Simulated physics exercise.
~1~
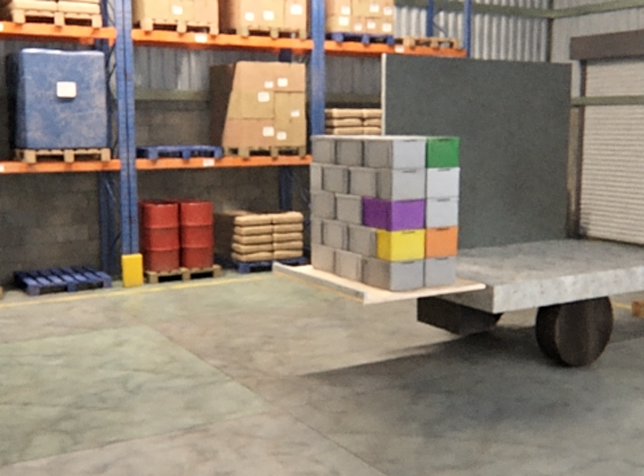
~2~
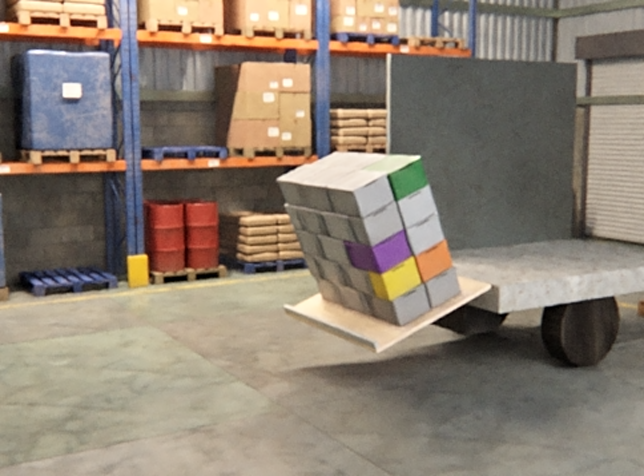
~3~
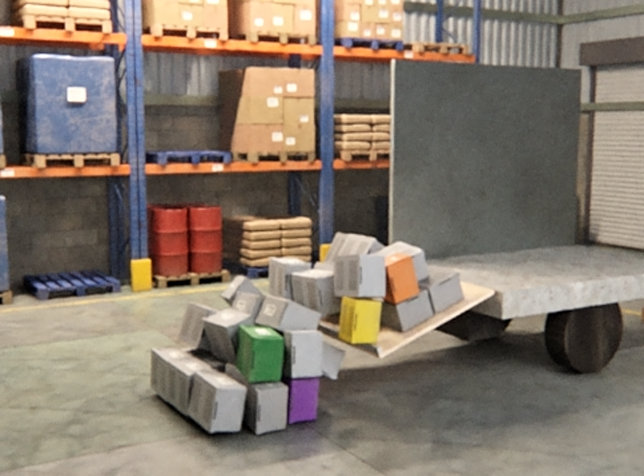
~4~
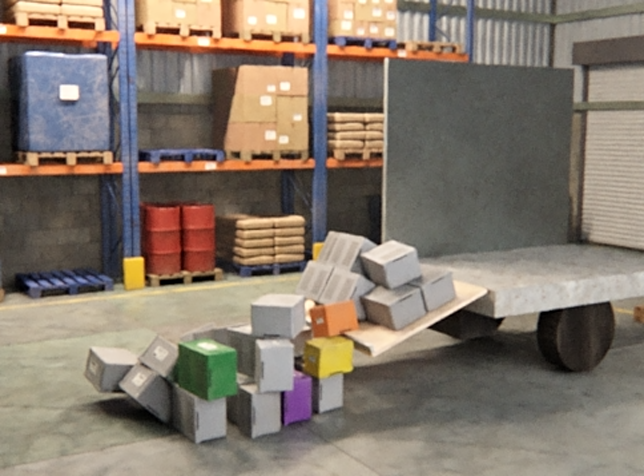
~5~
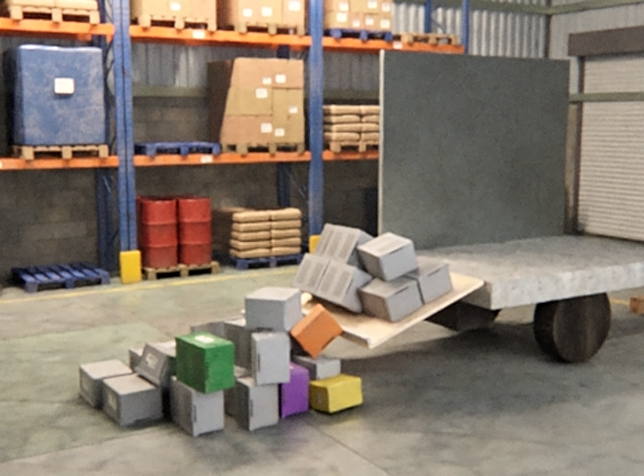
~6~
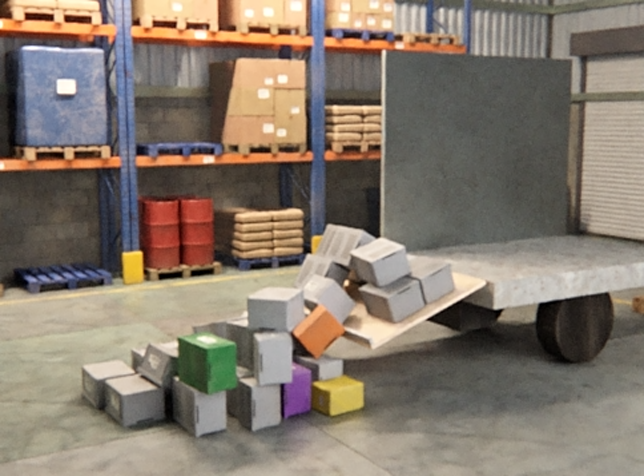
The video shows a block of stacked gray and colored totes on a lorry's tail lift in a warehouse as the platform tilts down to the left, toppling the stack. Most totes, including the green, purple and yellow ones, end heaped on the floor, while several gray ones stay on the slope.
